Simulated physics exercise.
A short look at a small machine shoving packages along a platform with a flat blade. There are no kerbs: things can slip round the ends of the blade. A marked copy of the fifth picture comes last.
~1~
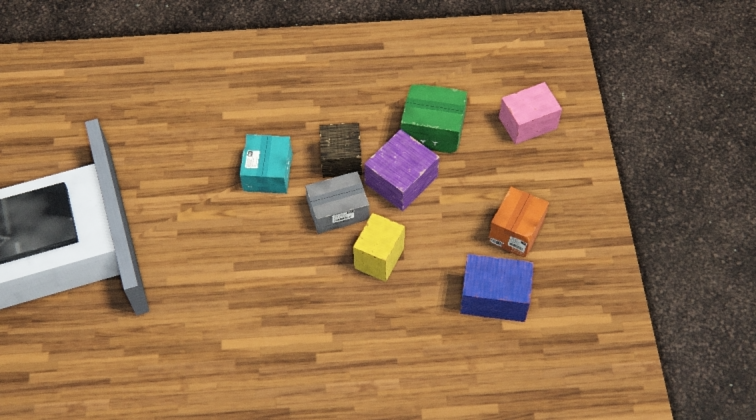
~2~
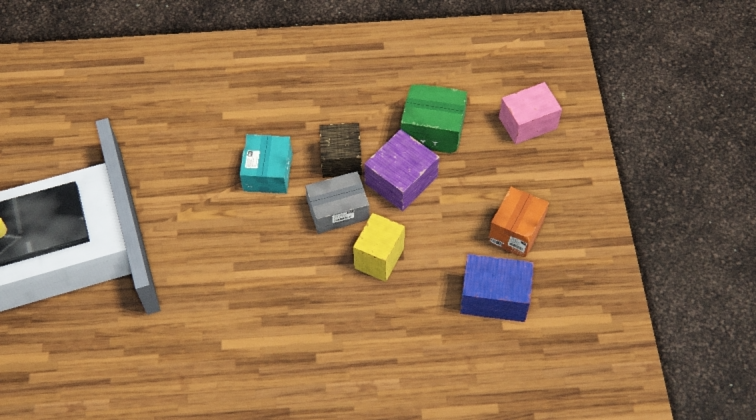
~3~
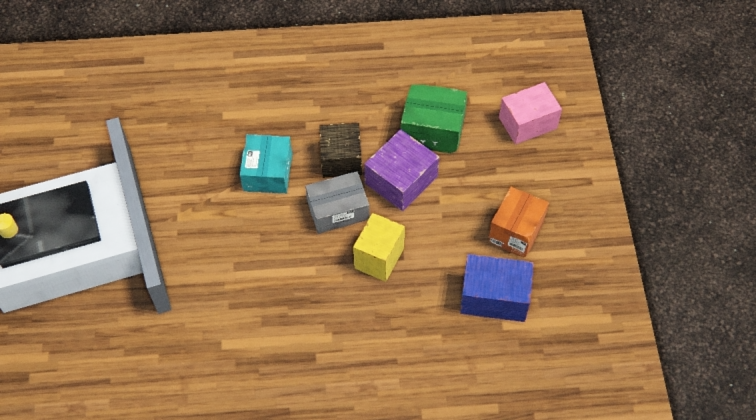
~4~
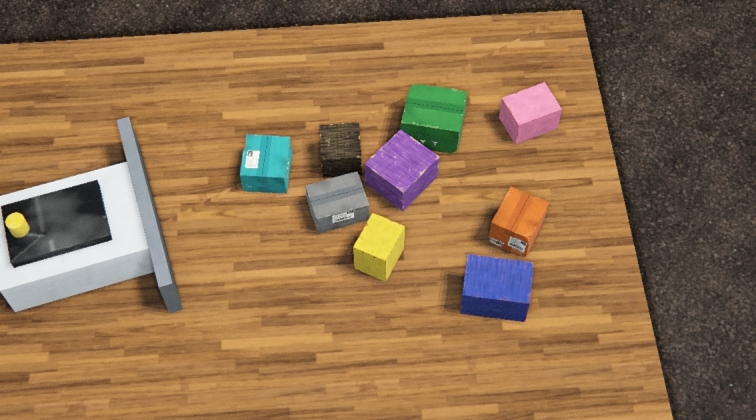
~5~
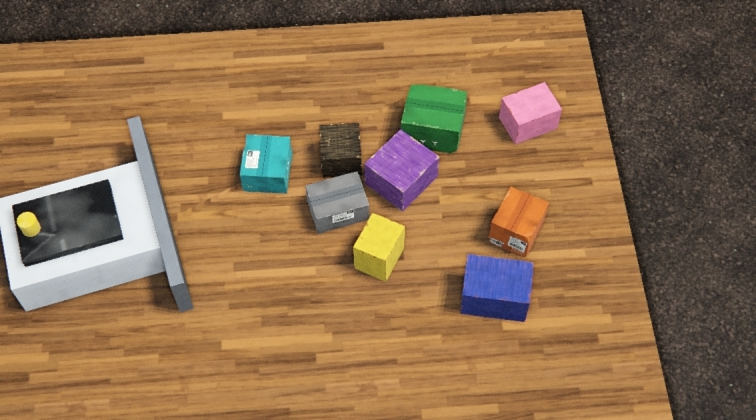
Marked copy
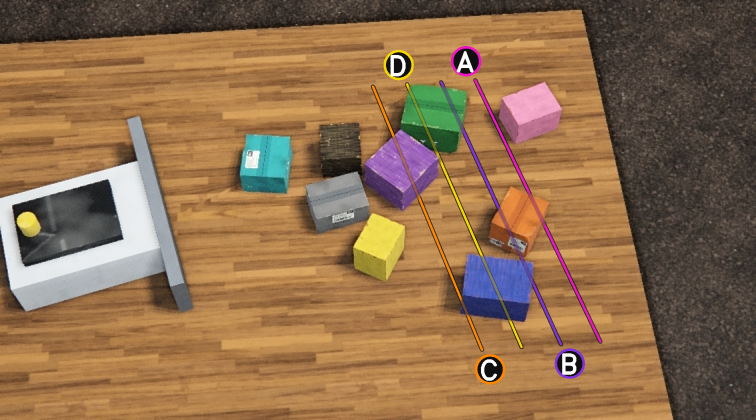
A wooden platform with dark, rough ground beyond its top and right edges is seen from high above at a slight tilt. Teal, black, grey, green, purple, yellow, pink, orange and blue boxes sit scattered from the centre to the right, with a white machine carrying a grey blade at left. The machine edges steadily rightward, revealing its yellow knob, while the boxes and view stay still.
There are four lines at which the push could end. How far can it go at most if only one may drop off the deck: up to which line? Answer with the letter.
It should halt at A.
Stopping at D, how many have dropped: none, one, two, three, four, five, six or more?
In all, none.
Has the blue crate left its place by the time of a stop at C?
No.
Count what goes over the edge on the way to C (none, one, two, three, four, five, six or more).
By then, none.
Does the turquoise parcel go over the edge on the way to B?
No.
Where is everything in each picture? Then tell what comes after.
The first frame shows grey box (337, 203); green box (433, 118); purple crate (402, 171).
The second frame shows robot (42, 221); pink crate (530, 113).
The third frame shows robot (52, 220); black crate (340, 150).
The fourth frame shows robot (63, 220); blue crate (496, 289).
The fifth frame shows robot (75, 219); grey box (337, 203); green box (433, 118); purple crate (402, 171).
On the marked copy, A at (533, 201); B at (497, 203); C at (424, 208); D at (460, 206).
With A. Early on, robot (213, 210); black crate (348, 149); turquoise parcel (305, 156).
Further on, robot (353, 201); pink crate (557, 107); green box (500, 94).
At the end, robot (460, 194); pink crate (599, 94); purple crate (606, 161); none fallen.
As for the rest, B is within the limit but short; C is within the limit but short; D is within the limit but short.
